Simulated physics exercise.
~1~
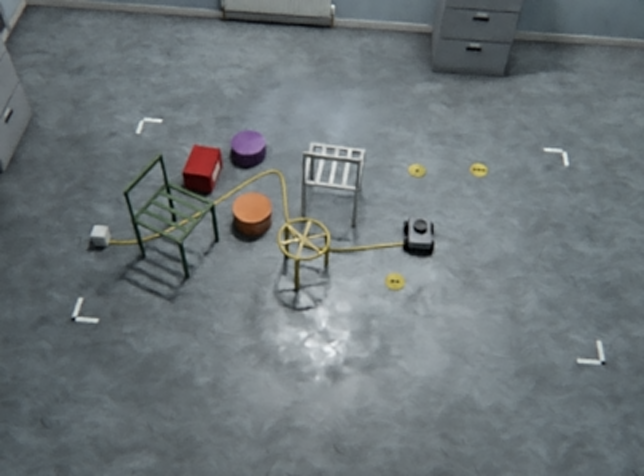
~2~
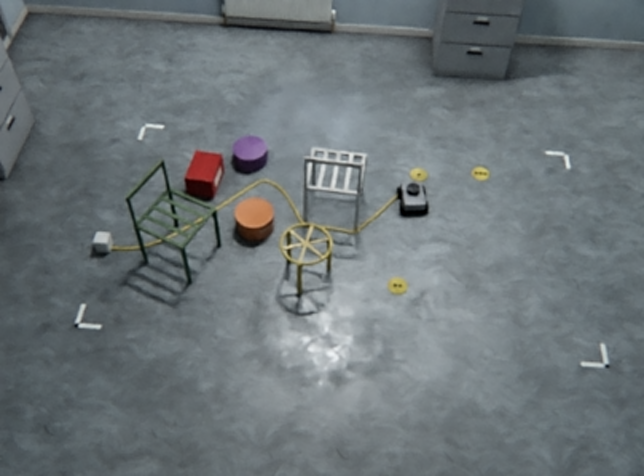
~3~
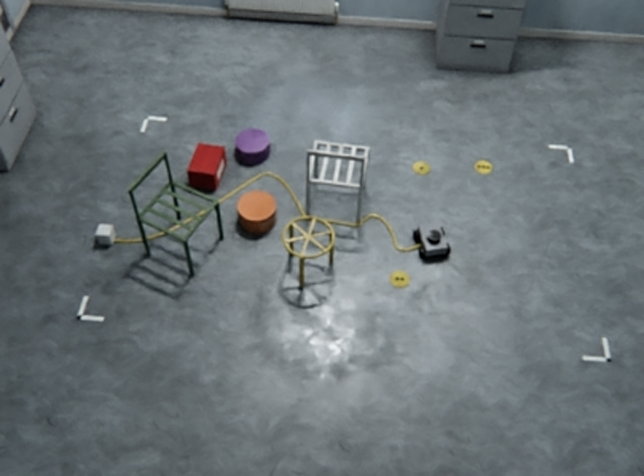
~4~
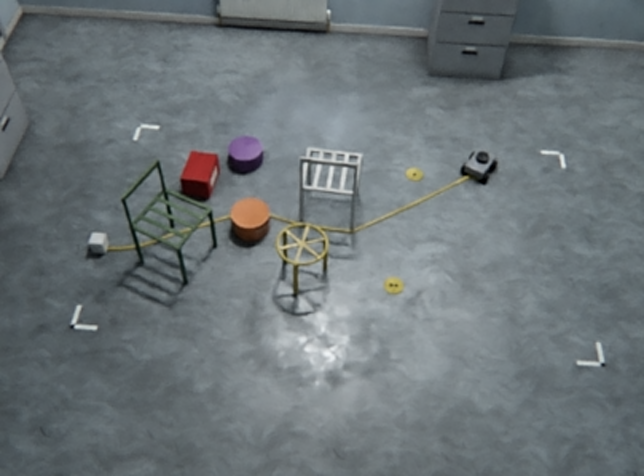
To begin with, a small dark cart sits on a grey floor at the right end of a yellow lead, which winds from a pale block at left past a green chair, red box, purple tub, orange bin, white chair and yellow stool. The cart moves up a short way to the nearest yellow mark. It then heads down and slightly right towards the lower mark, leaving the lead in a loose curve behind it. Finally, it travels up and right to the farthest mark, drawing the lead straighter. It ends there with the lead still joined to the block and all the furniture in place.
